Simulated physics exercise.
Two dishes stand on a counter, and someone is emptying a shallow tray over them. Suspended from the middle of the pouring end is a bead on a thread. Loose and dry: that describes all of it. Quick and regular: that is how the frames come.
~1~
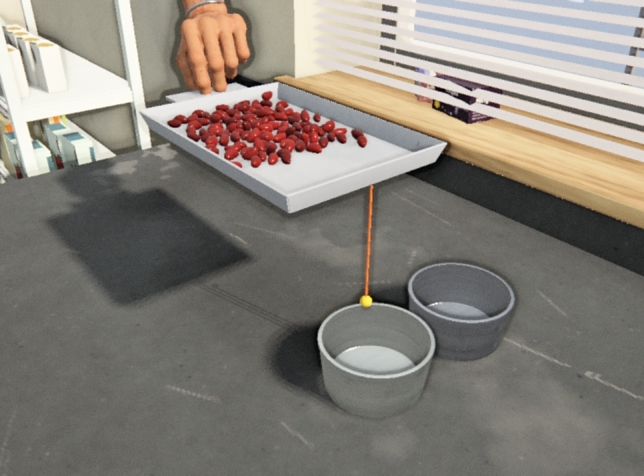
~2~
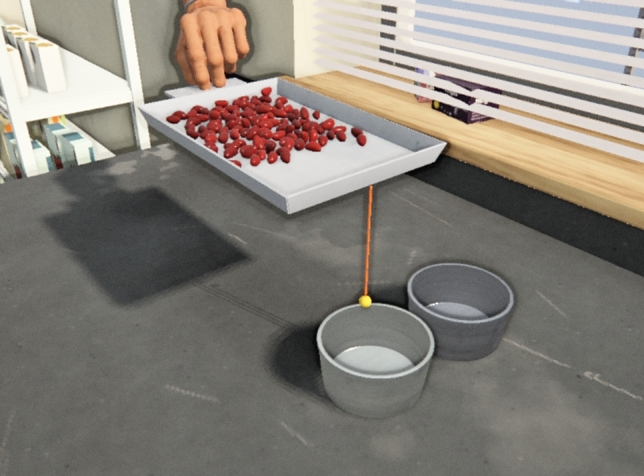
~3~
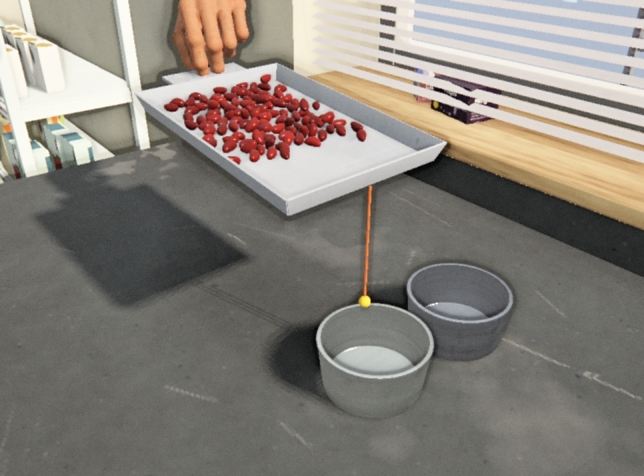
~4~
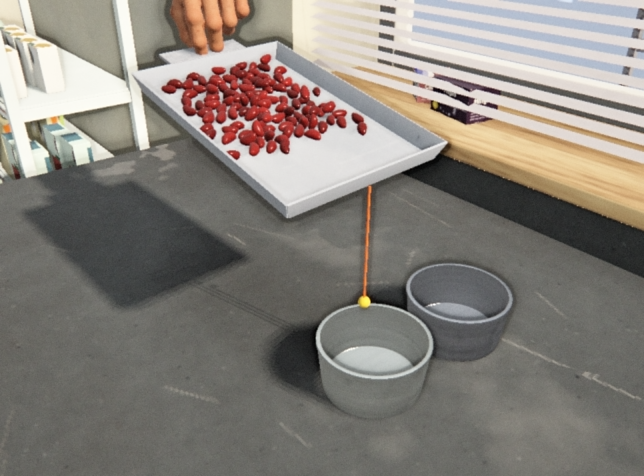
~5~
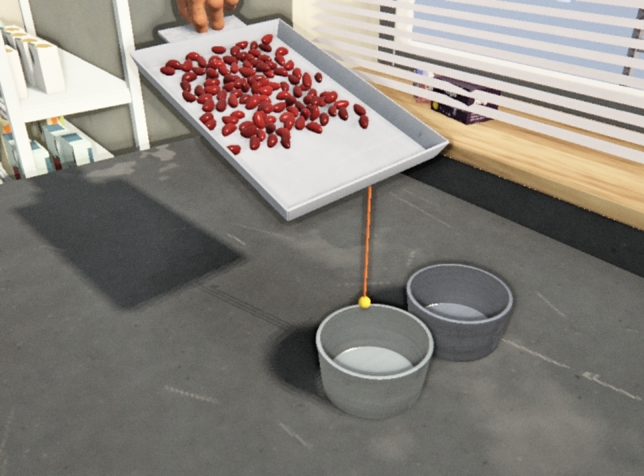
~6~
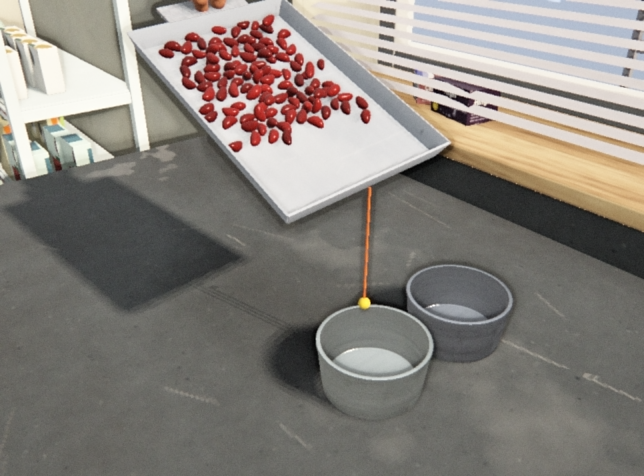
A shallow white tray of red beans, held by a hand at its far end, starts nearly level above two empty grey dishes on a dark counter. The hand raises that end, tilting the tray steadily steeper towards its near left corner, while the yellow bead hangs still on its orange thread.
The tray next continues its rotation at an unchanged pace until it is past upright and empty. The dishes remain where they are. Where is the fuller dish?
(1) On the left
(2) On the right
1.
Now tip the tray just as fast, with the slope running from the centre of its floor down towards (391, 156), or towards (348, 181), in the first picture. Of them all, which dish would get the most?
For the first heading it's the dish at right, and for the second it's the dish at left.
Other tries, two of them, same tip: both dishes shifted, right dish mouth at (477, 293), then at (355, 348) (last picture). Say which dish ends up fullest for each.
At the first spot the left-side one comes out ahead, at the second spot the right-side one.
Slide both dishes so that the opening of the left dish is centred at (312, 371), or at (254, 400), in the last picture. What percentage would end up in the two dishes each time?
Roughly 70 % and then 70 %.
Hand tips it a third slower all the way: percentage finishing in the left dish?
About 40 in a hundred.
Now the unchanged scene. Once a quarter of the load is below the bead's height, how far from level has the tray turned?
It is at around 80 degrees by then.
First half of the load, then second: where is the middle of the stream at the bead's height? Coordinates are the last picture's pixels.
Near (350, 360) and later near (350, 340).
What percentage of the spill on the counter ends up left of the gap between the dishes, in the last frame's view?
It comes to 80 per cent or so.
Shortly afterwards, tray tipped steeply; the bulk on the tray; near a quarter in the air.
Next, tray tipped past a quarter turn; only a few on the tray; near a third in the left dish; near half outside both; a little in the air.
Some moments later, tray tipped past a quarter turn; near a third in the left dish; near two thirds outside both.
In the end, tray tipped past a quarter turn; near a third in the left dish; none at all in the right dish; near two thirds outside both.
